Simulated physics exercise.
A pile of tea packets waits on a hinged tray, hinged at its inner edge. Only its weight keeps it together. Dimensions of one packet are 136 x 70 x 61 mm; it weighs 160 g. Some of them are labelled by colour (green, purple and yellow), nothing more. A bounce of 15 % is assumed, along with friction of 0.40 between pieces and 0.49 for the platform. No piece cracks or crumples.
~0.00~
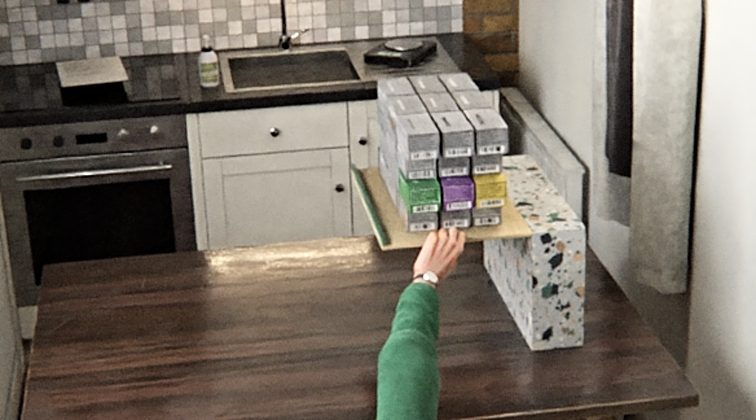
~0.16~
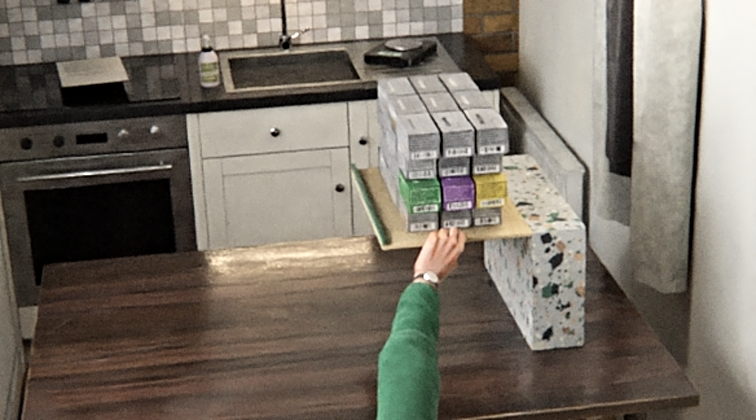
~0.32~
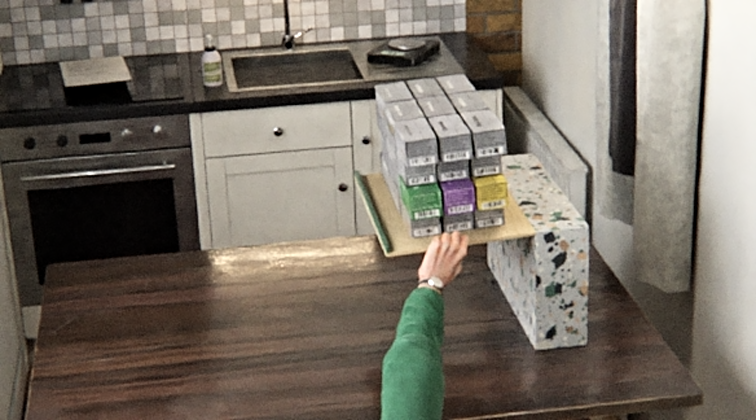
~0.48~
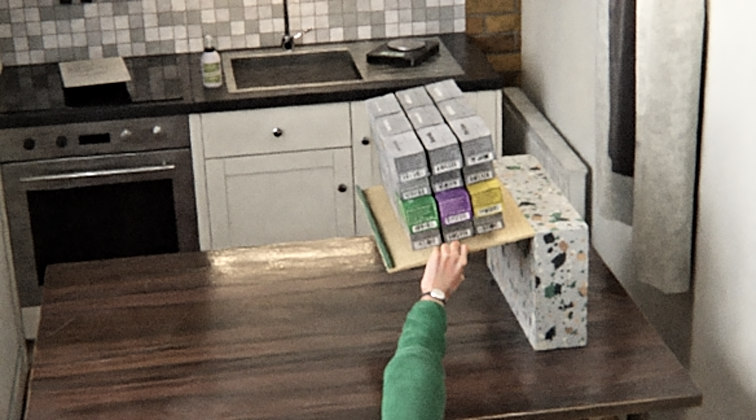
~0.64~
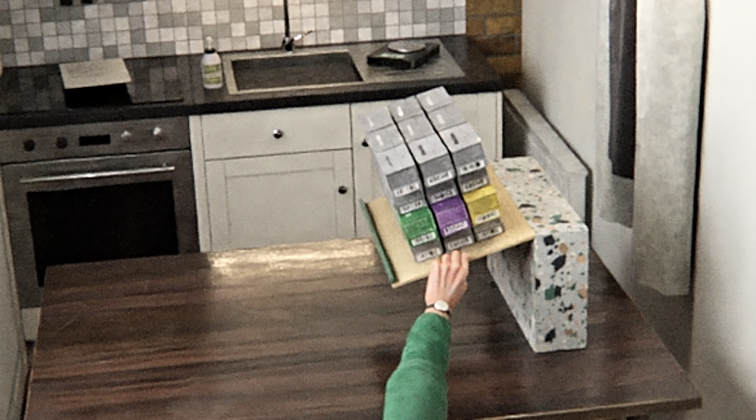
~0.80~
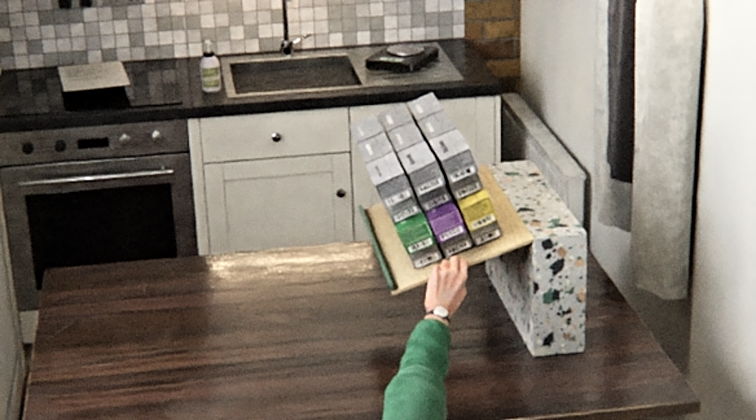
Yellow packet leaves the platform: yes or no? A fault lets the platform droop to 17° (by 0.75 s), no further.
No.
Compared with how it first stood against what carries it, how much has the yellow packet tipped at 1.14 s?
Tilt from start: Approx. 25 degrees.
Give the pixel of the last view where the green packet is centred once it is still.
At about (346, 346).
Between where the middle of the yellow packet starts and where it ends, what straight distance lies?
Net straight-line distance: Approx. 11 cm.
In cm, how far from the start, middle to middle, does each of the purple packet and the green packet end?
Purple ends up 14 cm away; green ends up 40 cm away.
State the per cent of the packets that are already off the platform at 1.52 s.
50 per cent.
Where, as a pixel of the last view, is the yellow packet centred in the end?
At about (446, 217).
After 0.98 s, slope 17°; none of the 36 packets off the platform, 35 disturbed; yellow packet 16° from how it stood; green packet 19° from how it stood.
After 1.14 s, slope 17°; 12 of the 36 packets off the platform; yellow packet 24° from how it stood; green packet 54° from how it stood, 42 mm lower.
After 1.52 s, slope 17°; 18 of the 36 packets off the platform; yellow packet 30° from how it stood; green packet on its side.
In the end (2.5 s), slope 17°; 18 of the 36 packets off the platform; yellow packet 35° from how it stood; green packet on its side; purple packet on its side. From the last view, middles, yellow packet near (446, 217), green packet near (346, 346).
